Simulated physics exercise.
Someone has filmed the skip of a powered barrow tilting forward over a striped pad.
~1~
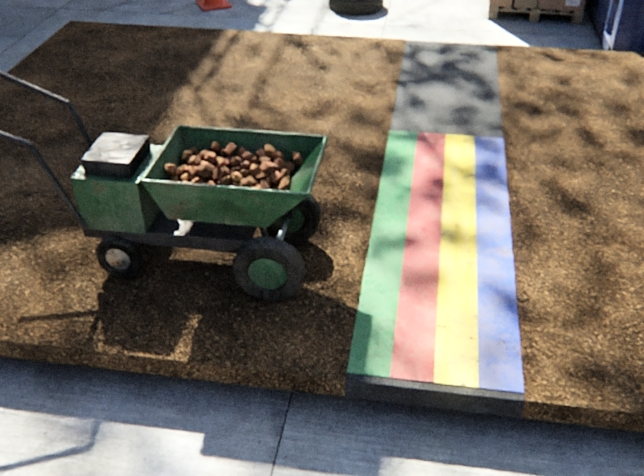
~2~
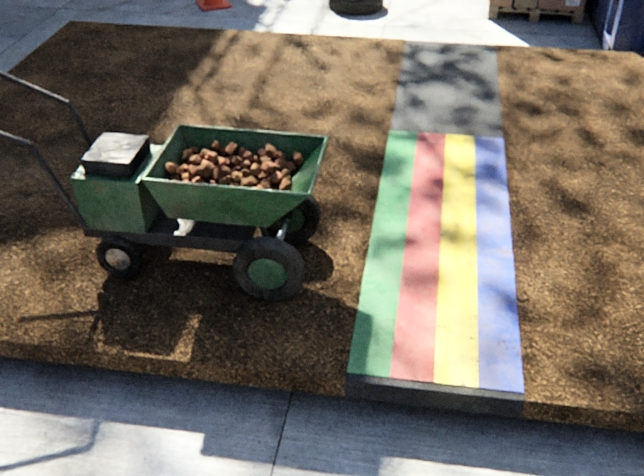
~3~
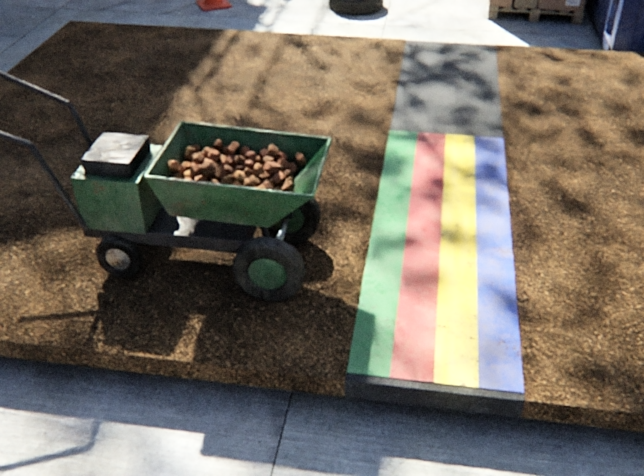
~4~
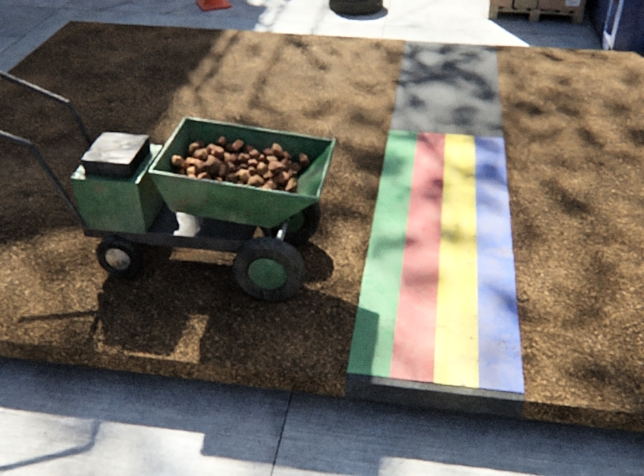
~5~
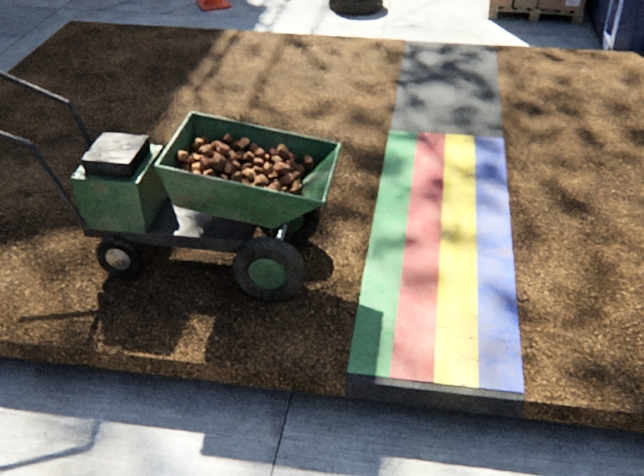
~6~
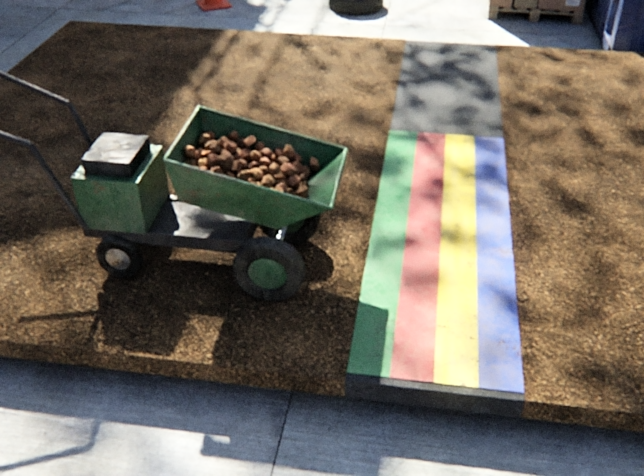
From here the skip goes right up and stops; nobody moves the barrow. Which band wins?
The heap favours the red strip.
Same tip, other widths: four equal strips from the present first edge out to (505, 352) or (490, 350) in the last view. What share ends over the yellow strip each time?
Near 20 % and 20 %.
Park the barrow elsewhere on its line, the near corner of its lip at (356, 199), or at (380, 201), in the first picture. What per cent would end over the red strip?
About 20 and 0 per cent.
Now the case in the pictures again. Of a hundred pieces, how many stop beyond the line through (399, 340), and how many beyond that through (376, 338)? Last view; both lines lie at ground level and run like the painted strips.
Roughly 60 per cent, and 80 per cent.
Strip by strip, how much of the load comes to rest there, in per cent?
In per cent, green strip 25, red strip 35, yellow strip 15 and blue strip 10.
Soon, skip tipped steeply; all in the skip.
A while on, skip tipped steeply; most in the skip; a small part over the green strip; about a quarter over the red strip.
Towards the end, skip tipped right over; a small part in the skip; about a quarter over the green strip; about a third over the red strip; about a quarter over the yellow strip; a small part over the blue strip; a stray few off the paint.
Finally, skip tipped right over; a small part in the skip; about a quarter over the green strip; about a third over the red strip; about a quarter over the yellow strip; a small part over the blue strip; a small part off the paint.
